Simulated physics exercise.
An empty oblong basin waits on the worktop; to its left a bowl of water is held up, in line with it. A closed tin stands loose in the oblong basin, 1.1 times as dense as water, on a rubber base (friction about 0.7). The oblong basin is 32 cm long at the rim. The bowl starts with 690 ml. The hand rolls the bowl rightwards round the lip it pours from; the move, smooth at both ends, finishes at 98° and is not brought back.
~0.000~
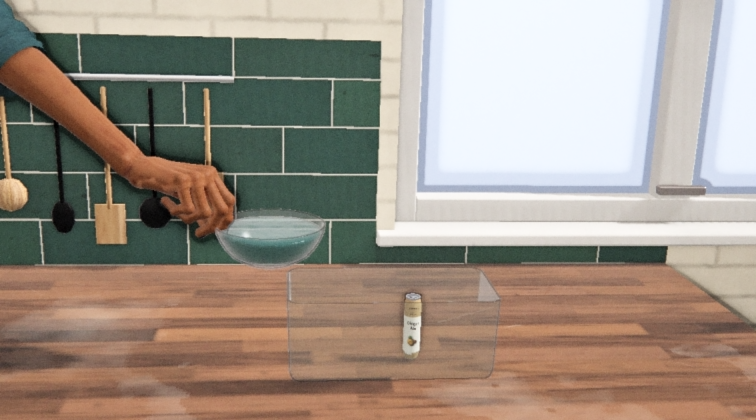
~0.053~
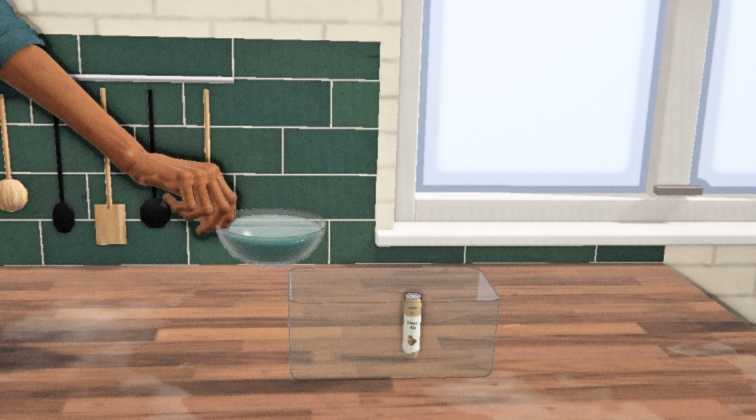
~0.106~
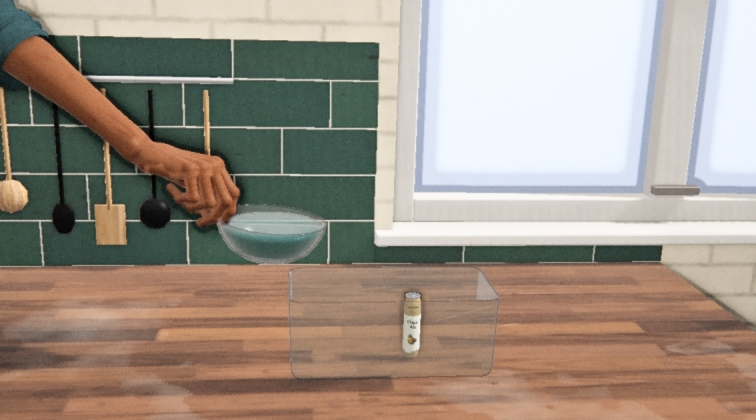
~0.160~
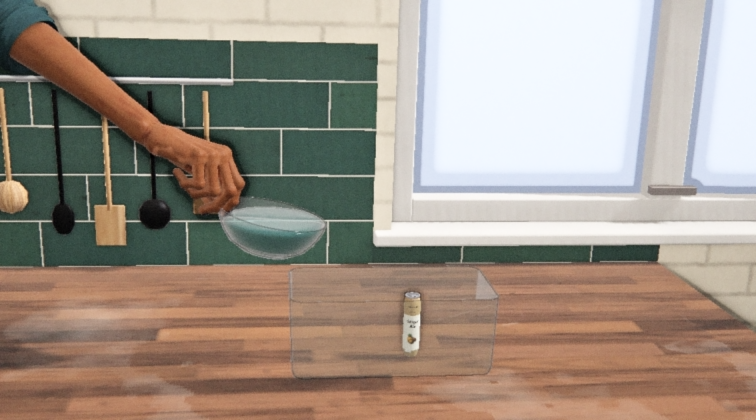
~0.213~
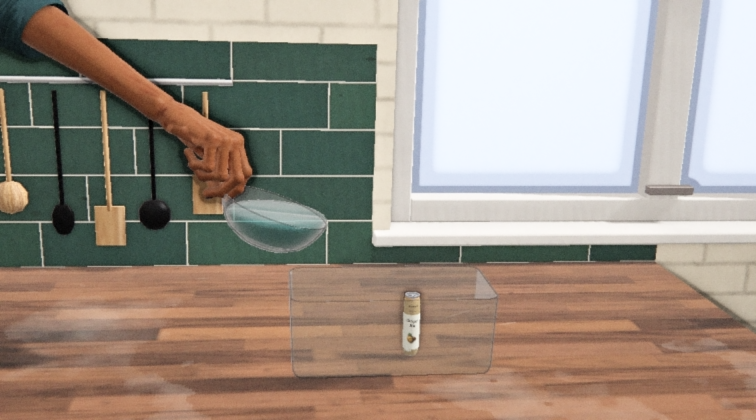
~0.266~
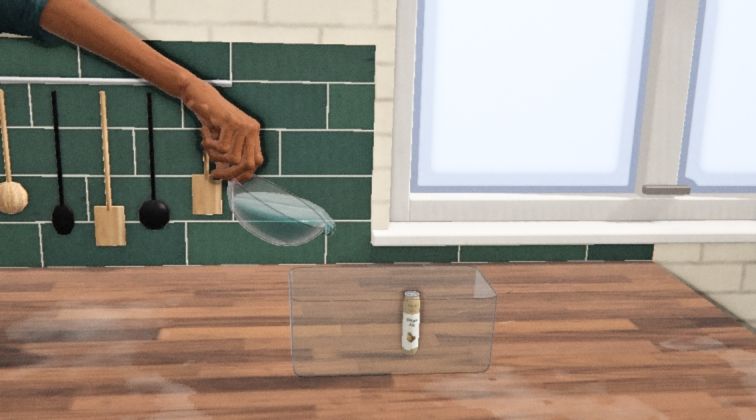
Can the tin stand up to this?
The tin topples.
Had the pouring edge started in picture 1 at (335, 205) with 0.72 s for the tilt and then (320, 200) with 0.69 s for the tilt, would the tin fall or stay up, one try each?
First it keeps standing; then it falls.
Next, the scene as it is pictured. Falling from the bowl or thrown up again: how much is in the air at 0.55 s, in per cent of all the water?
Some 56 per cent.
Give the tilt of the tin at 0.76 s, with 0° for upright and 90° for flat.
About 40°.
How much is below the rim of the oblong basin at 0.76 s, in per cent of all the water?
Some 98 per cent.
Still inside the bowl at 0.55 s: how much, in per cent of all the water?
Near 12 in a hundred.
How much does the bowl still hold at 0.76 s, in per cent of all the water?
Near 0 in a hundred.
By 0.55 s the tilt is 85° and 13 per cent is still to pour; the tin stands where it began.
By 0.76 s the tilt is 98° and 0 per cent is still to pour; the tin leans 38°.
By 0.98 s the tilt is 98° and 0 per cent is still to pour; the tin lies on its side.
By 1.22 s the tilt is 98° and 0 per cent is still to pour; the tin lies on its side.
At rest the tin lies on its side.
